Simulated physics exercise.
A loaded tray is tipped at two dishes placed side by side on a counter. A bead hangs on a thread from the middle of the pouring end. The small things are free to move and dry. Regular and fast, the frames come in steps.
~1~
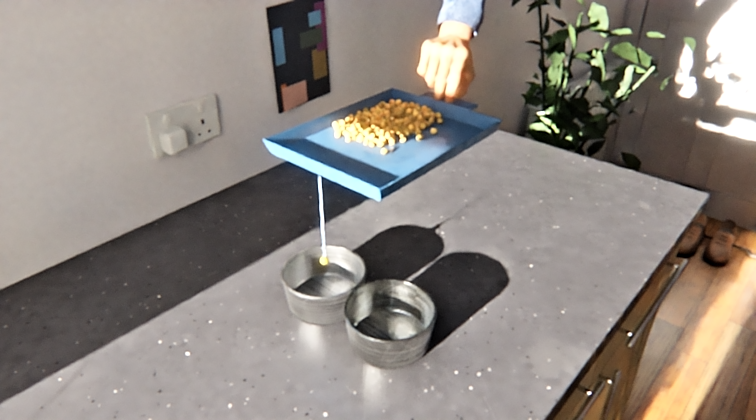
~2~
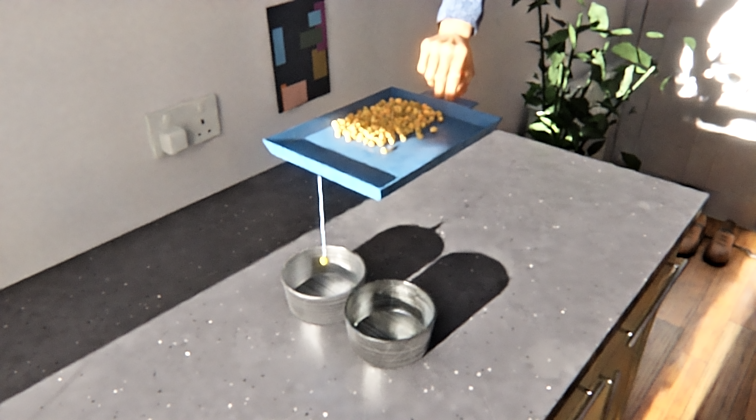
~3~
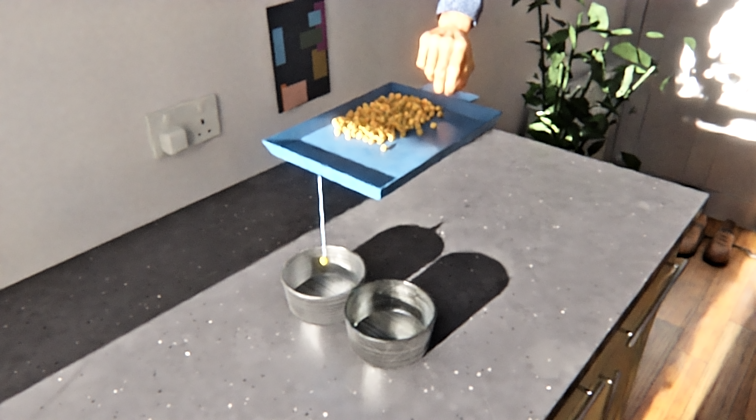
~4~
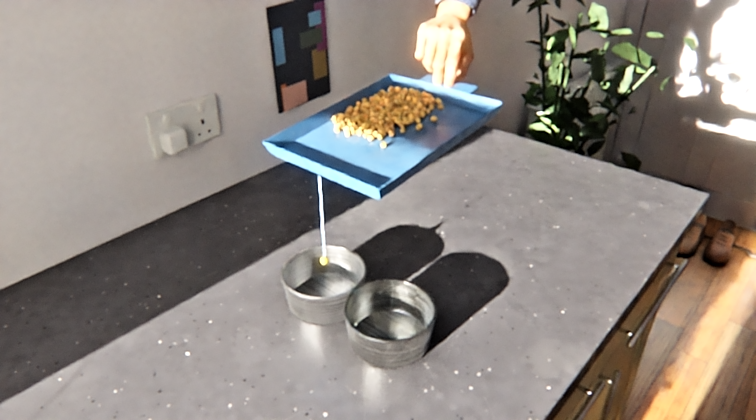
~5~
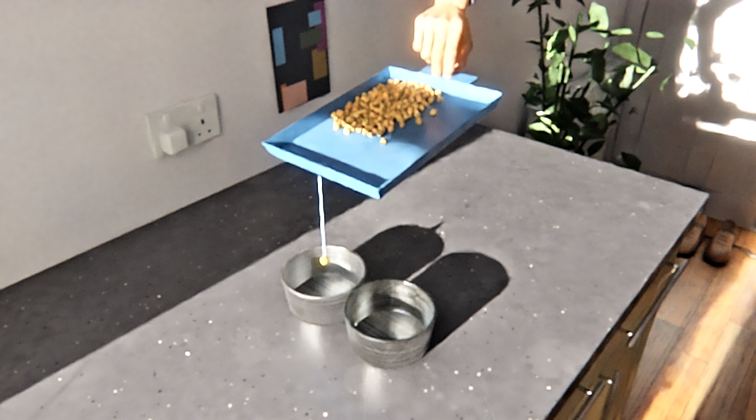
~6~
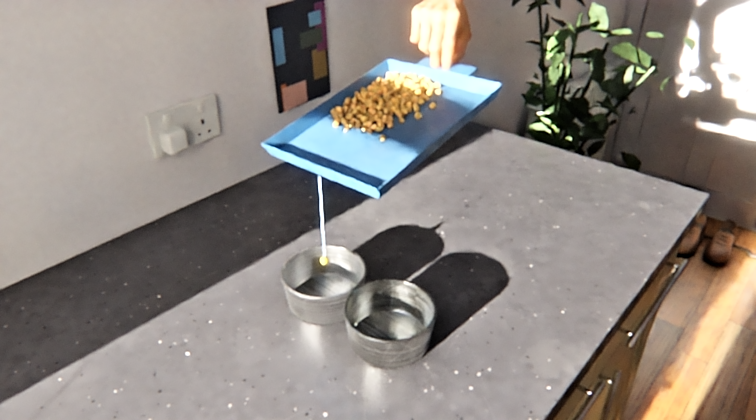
On a grey kitchen counter, a hand held a blue tray of dried chickpeas above two metal dishes, then gradually raised the back end, tilting the tray slightly while the chickpeas stayed heaped together.
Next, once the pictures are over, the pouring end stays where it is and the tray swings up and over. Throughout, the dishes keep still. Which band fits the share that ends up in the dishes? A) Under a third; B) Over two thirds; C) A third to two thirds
A.
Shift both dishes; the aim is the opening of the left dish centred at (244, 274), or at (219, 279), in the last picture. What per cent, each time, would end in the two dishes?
Roughly 80 per cent, and 30 per cent.
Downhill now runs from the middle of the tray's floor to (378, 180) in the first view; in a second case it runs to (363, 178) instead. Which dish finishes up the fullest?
The first tilt favours the right-side dish and the second the right-side dish.
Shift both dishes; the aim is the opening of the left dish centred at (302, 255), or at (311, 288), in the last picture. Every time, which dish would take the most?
So at the first spot it's the one placed on the left, and at the second spot it's the one placed on the left.
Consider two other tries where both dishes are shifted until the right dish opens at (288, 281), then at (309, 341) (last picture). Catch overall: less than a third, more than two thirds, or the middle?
Taking the tries in order: Above two thirds and less than a third.
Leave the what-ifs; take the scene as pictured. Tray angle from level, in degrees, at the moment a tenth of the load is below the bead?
About 95 degrees.
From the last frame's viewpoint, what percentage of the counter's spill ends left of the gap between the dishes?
Near 100 in a hundred.
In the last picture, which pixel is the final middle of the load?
Close to (265, 300) in the last view.
Shortly afterwards, tray tipped steeply; all but a few on the tray; only a few outside both; a little in the air.
Next, tray tipped right over; the bulk on the tray; only a few in the left dish; a little outside both; a little in the air.
Some moments later, tray tipped past a quarter turn; near a quarter in the left dish; the bulk outside both.
In the end, tray tipped past a quarter turn; none at all in the right dish; near a quarter in the left dish; the bulk outside both.
